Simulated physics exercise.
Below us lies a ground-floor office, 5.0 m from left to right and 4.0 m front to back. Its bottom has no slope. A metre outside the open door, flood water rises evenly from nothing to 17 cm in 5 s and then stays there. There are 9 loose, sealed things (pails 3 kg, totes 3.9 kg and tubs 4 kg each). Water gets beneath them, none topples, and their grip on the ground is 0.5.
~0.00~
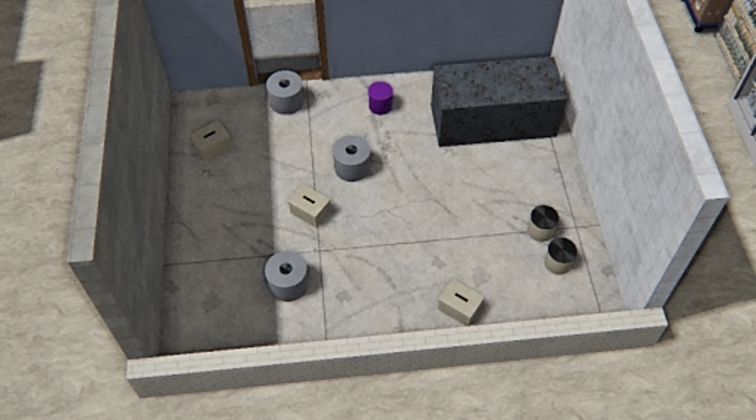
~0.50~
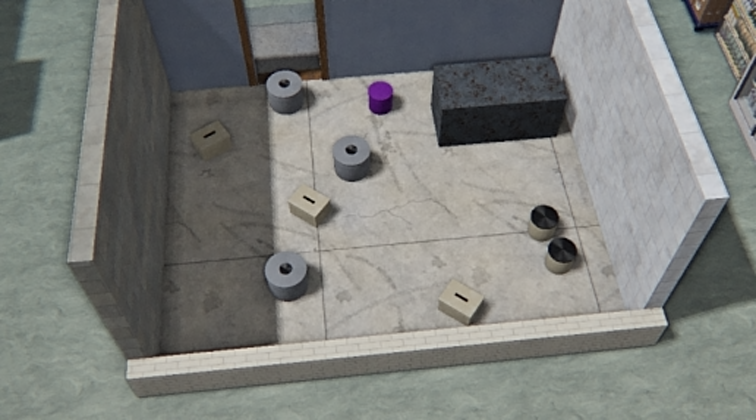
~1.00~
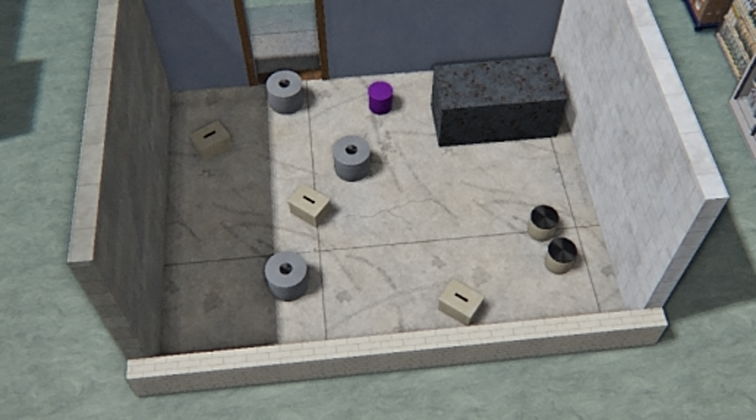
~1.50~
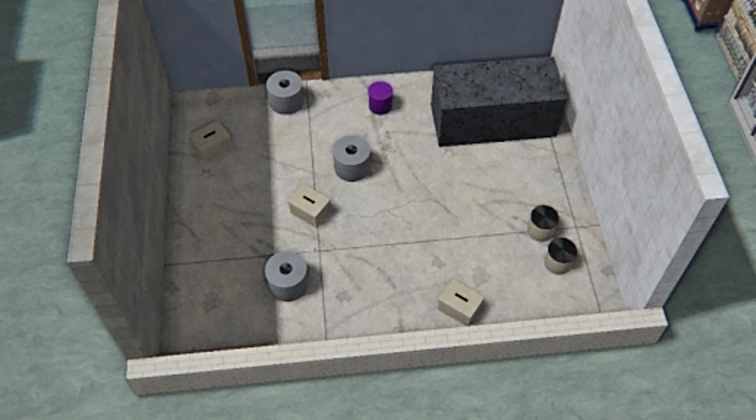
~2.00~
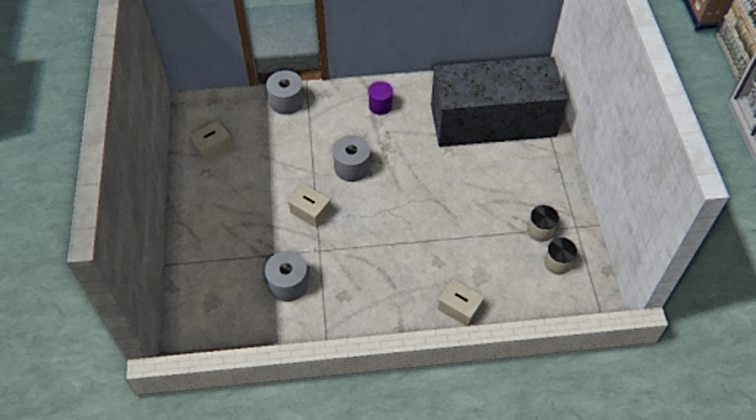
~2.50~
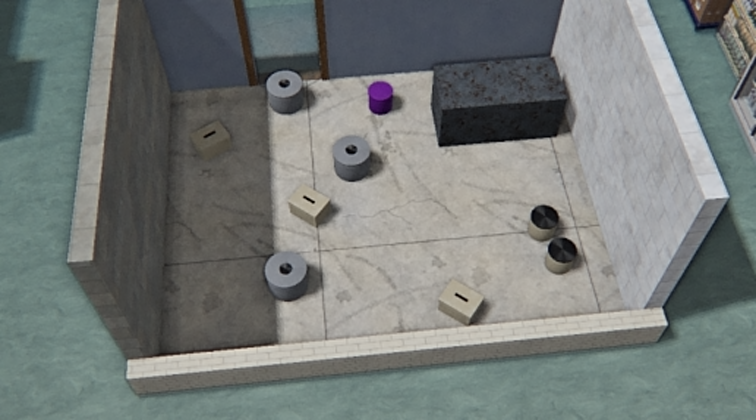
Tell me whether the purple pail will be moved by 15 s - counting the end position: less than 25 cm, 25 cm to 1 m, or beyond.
Purple pail barely shifts.
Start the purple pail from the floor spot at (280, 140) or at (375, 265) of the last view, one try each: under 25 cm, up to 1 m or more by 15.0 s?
In that order: It gets carried off; it ends far away.
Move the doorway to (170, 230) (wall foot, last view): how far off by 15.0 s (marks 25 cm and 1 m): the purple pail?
Then the purple pail gets carried off.
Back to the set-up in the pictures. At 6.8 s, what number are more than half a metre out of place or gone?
I count 3.
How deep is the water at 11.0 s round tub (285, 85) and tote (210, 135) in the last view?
About 8 and 5 cm.
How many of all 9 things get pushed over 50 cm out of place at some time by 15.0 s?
I count 8.
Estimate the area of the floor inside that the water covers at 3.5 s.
Some 1.5 m2.
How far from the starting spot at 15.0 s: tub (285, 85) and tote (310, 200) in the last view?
In that order: 300 cm, 300 cm.
After 3.5 s the purple pail is near (380, 91), 0.0 m from its start, aground; 0 afloat.
After 6.8 s the purple pail is near (380, 91), 0.0 m from its start, aground; 0 afloat.
After 11.0 s the purple pail is near (380, 91), 0.0 m from its start, aground; 6 afloat.
After 15.0 s the purple pail is near (380, 91), 0.0 m from its start, aground; 8 afloat.
